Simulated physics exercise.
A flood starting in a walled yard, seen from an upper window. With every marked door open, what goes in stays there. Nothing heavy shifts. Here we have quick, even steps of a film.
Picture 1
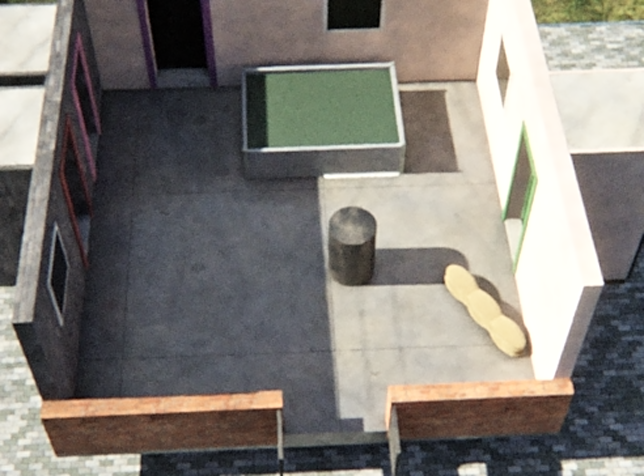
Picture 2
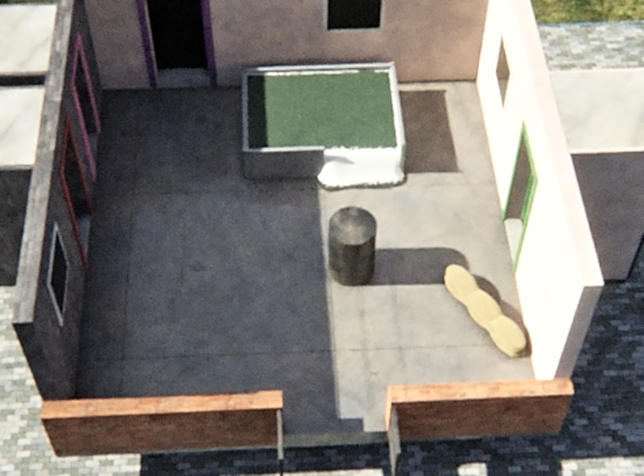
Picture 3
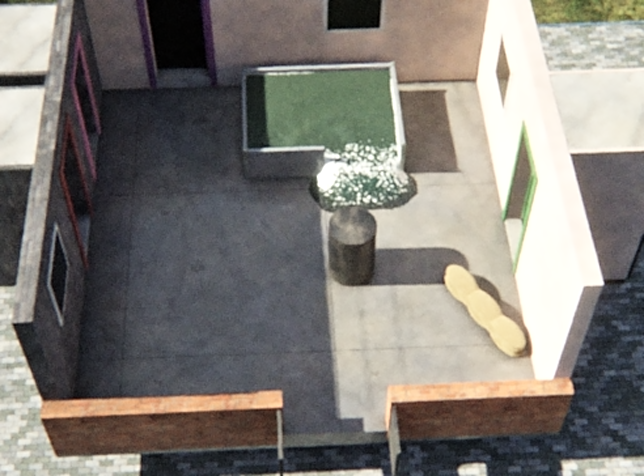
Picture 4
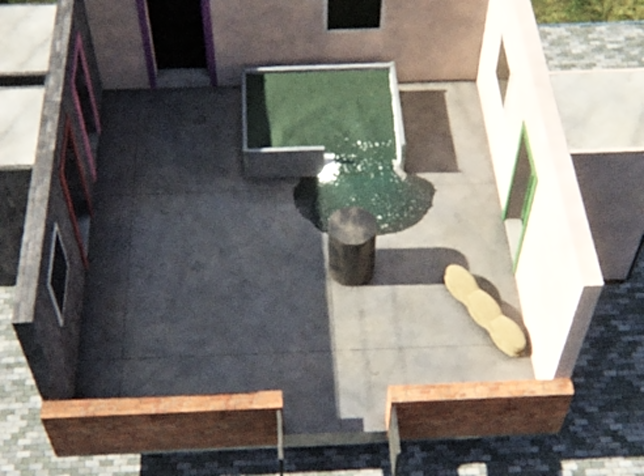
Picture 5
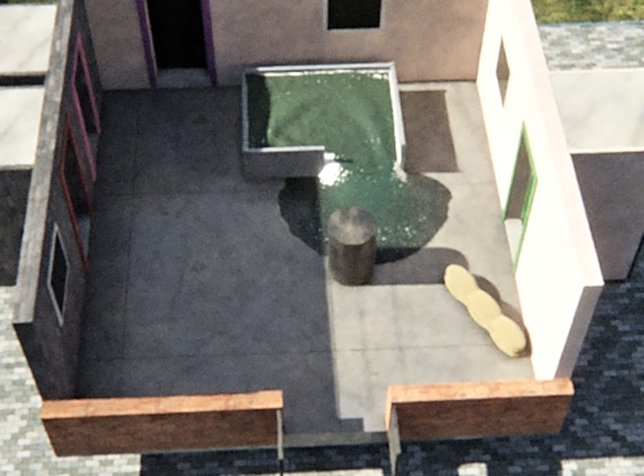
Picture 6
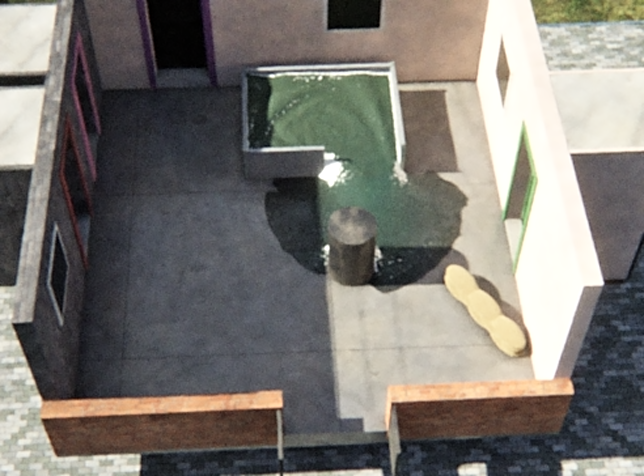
Green water pours from a gap in the tank and spreads around the dark cylinder.
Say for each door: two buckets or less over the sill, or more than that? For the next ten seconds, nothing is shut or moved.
In order: Purple door: Within the cap; green door: Over the cap; pink door: Within the cap; red door: Within the cap.
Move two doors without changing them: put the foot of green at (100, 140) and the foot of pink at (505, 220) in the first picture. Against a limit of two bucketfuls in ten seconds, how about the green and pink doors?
Going through them, I find the green door escapes flooding and the pink door overflows.
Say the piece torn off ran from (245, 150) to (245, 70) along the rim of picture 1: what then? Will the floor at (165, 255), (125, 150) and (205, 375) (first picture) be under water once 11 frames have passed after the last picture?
Following the listed order, the three come out reached by the spill, reached by the spill and not reached.
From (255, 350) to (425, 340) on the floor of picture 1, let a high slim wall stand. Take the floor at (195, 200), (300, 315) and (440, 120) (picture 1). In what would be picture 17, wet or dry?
Point by point: First not reached, second submerged, third not reached.
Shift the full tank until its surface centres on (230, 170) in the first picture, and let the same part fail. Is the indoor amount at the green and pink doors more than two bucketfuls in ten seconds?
At the green door it remains within limits, at the pink door it remains within limits.
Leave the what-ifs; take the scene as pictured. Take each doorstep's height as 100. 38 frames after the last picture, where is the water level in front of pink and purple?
Some 0 percent, then some 0 percent.
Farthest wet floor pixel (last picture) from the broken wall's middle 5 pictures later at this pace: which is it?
Close to (443, 400).
A moment on, water covers 25 % of the floor; the purple door not reached, the green door wet at the sill, nothing in, the pink door not reached, the red door not reached.
Next, water covers 40 % of the floor; the purple door not reached, the green door under two buckets in, the pink door not reached, the red door not reached.
Then, water covers 55 % of the floor; the purple door not reached, the green door over two buckets in, the pink door not reached, the red door not reached.
Later, water covers 70 % of the floor; the purple door not reached, the green door far over two buckets in, the pink door not reached, the red door wet at the sill, nothing in.
In the end, water covers 85 % of the floor; the purple door not reached, the green door far over two buckets in, the pink door wet at the sill, nothing in, the red door wet at the sill, nothing in.
